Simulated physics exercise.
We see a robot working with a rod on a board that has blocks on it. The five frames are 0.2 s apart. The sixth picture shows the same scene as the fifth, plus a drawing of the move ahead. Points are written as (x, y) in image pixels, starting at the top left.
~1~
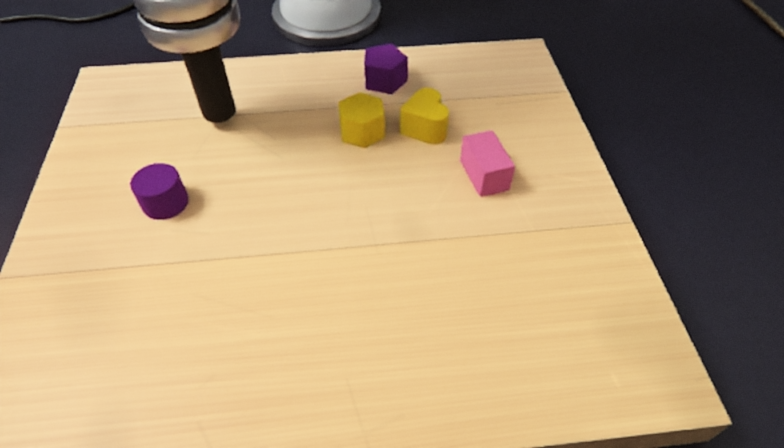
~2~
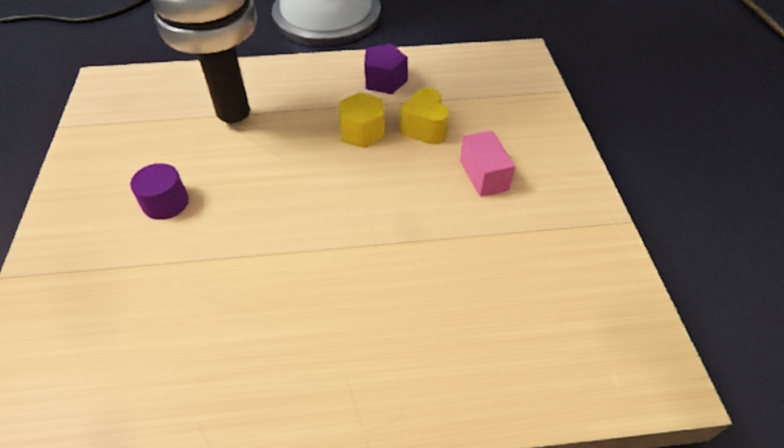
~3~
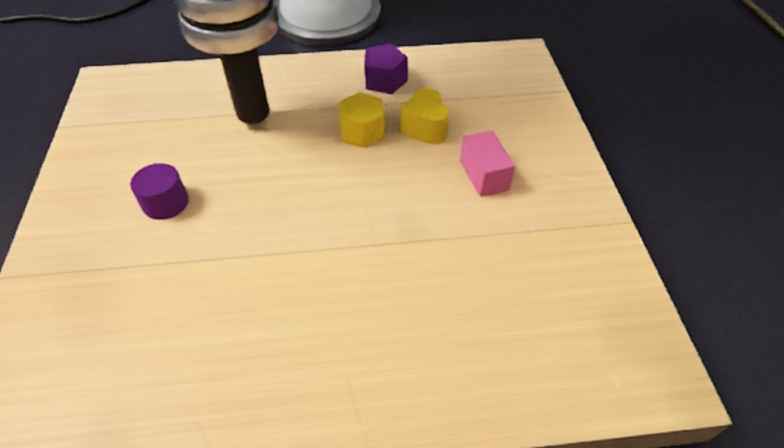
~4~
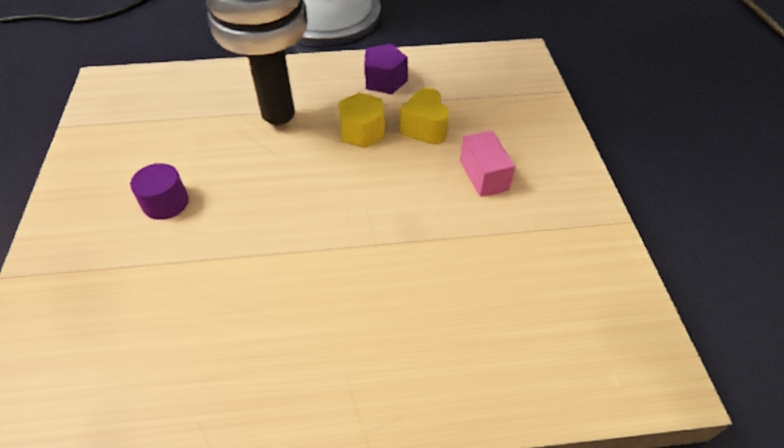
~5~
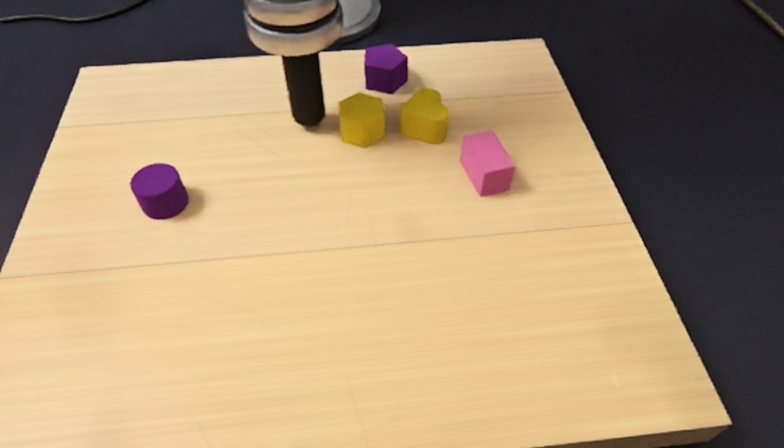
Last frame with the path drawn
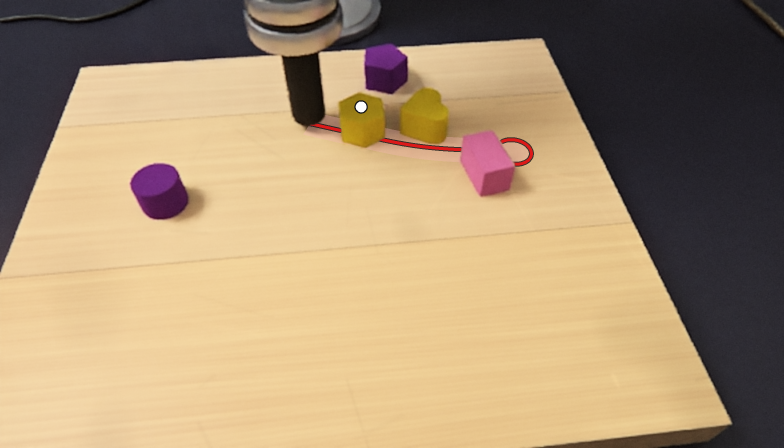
At first, a black rod held by a robot stands near the upper left of a wooden board, above and right of a purple cylinder. The rod then slides steadily right until it is just left of the yellow hexagonal block, while the yellow, purple and pink blocks all stay still.
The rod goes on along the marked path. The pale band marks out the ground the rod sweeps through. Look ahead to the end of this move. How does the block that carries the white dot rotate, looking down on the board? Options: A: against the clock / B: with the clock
Choice B: With the clock.
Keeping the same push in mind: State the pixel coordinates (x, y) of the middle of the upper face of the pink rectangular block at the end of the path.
I think it will end close to (536, 171).
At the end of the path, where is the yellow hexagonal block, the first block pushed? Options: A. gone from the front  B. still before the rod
That would be B.
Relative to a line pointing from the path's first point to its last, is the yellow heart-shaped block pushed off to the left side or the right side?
Displaced left.
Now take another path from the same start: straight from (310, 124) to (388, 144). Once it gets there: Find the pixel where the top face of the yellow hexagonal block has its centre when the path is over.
Final place: (429, 125).
Drawn move, from (310, 124) via (374, 138) and (443, 149), ending at (514, 152); the dot is on the yellow hexagonal block.
The first path, step by step. One third of the way, rod at (374, 130); yellow hexagonal block at (413, 122), turned 20° clockwise; yellow heart-shaped block at (449, 105), turned 60° anticlockwise.
Two thirds of the way, rod at (444, 141); yellow hexagonal block at (487, 132), turned 15° clockwise; yellow heart-shaped block at (474, 101), turned 110° anticlockwise; pink rectangular block at (516, 159), turned 55° clockwise.
At the end, rod at (515, 144); yellow hexagonal block at (557, 145), turned 50° clockwise; purple pentagon still; yellow heart-shaped block at (476, 101), turned 120° anticlockwise; pink rectangular block at (536, 171), turned 115° clockwise.
